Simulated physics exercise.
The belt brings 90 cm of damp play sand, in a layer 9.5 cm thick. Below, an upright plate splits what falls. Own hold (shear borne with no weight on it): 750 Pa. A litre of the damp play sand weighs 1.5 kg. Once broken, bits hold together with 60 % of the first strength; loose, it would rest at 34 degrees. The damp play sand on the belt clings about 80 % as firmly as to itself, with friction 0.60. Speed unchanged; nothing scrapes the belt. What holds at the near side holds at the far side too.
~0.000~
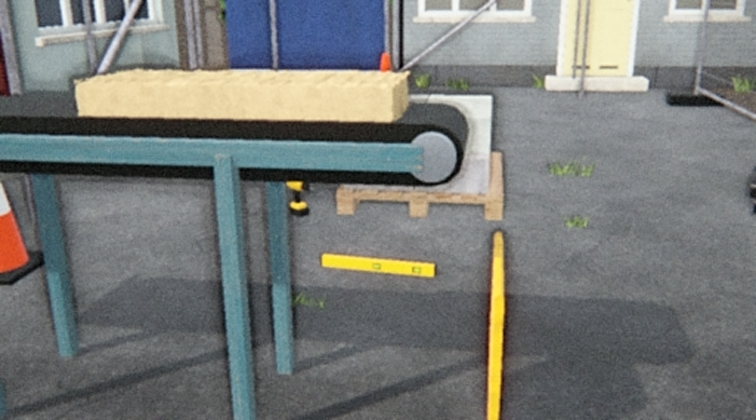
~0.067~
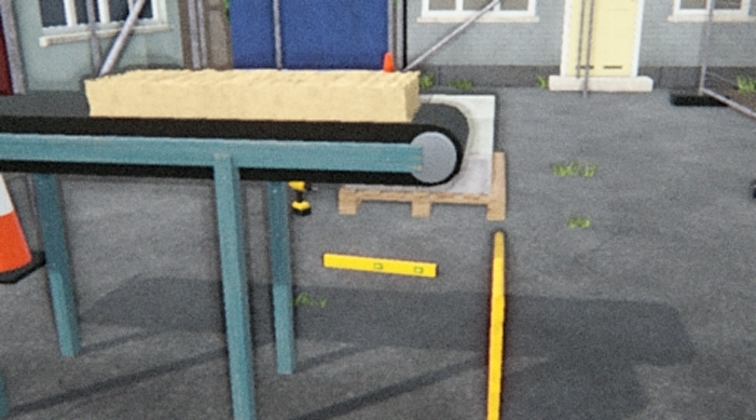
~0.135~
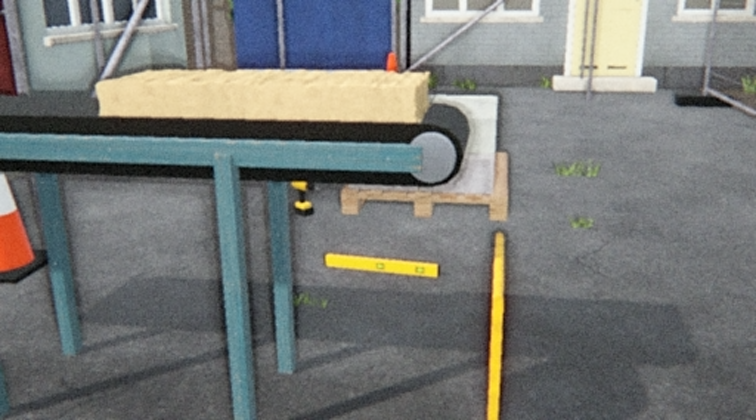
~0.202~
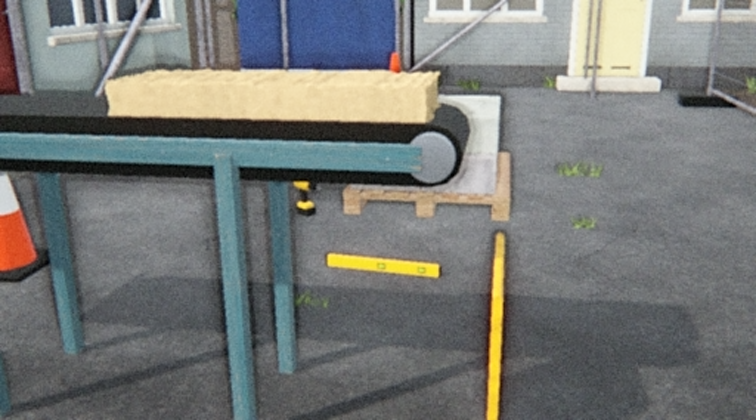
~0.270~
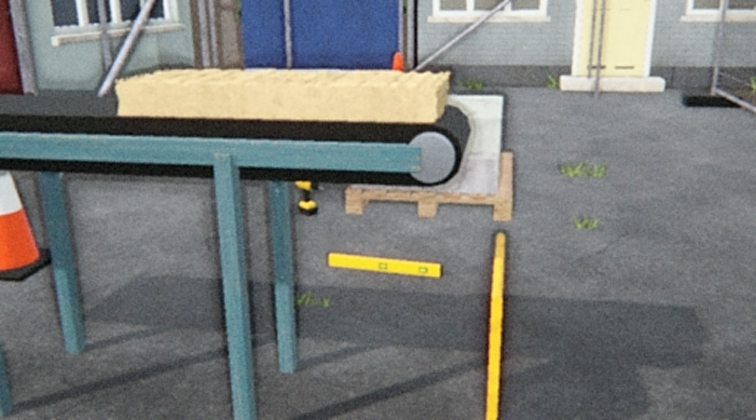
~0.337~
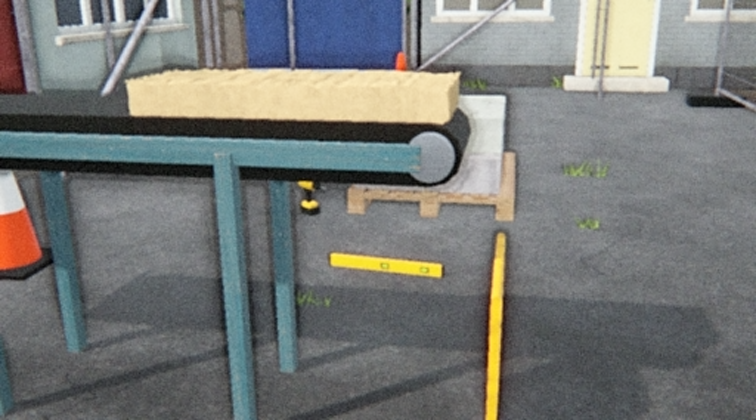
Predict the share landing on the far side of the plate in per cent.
The figure comes out near 71 %.
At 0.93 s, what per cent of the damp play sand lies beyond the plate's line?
Share at that time: Around 14 %.
After 0.93 s, 14 % is beyond the plate's line.
After 1.62 s, 36 % is beyond the plate's line.
After 2.32 s, 58 % is beyond the plate's line.
After 3.02 s, 71 % is beyond the plate's line.
After 4.48 s, 71 % is beyond the plate's line.
